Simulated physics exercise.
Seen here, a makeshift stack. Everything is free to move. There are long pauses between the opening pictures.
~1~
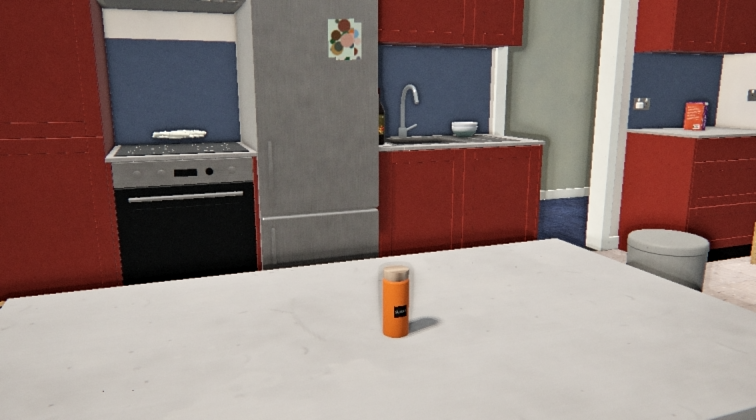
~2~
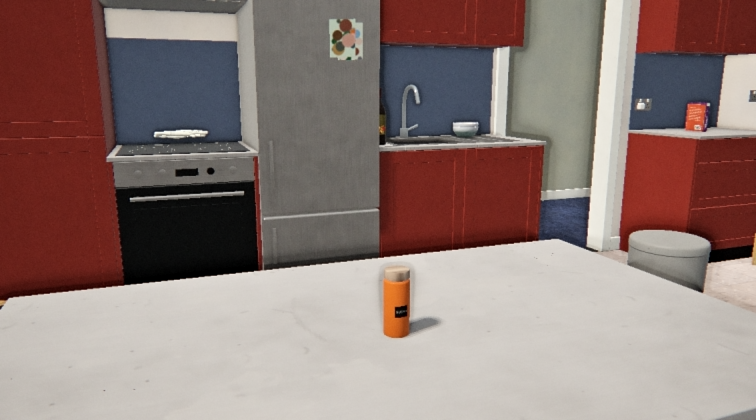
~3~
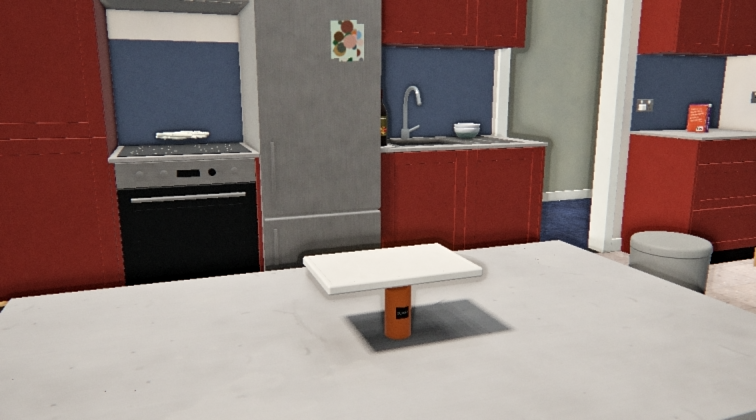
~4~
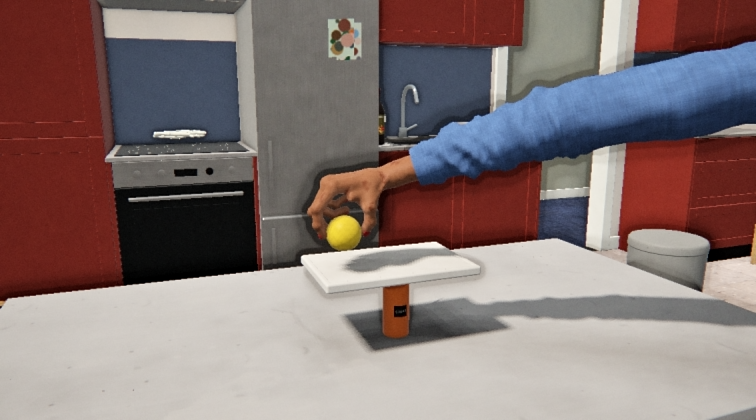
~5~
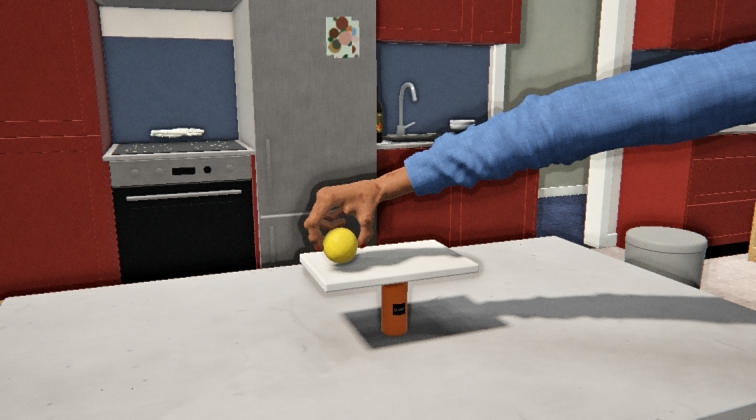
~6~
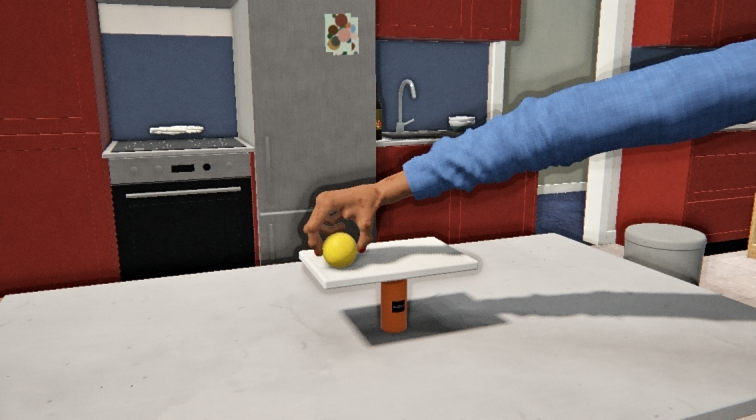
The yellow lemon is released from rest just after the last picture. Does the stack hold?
Here the stack loses its balance.
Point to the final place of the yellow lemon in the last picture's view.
Near (322, 334).
Then, 0.50 s past the last view, yellow lemon now fallen; white lid rocked 56° from its first pose.
Then, 0.90 s past the last view, white lid now fallen; orange shaker rocked 63° from its first pose.
Finally, fallen, yellow lemon, white lid and orange shaker. Final places as the last picture's camera would see them, yellow lemon near (322, 334). The stack comes apart.
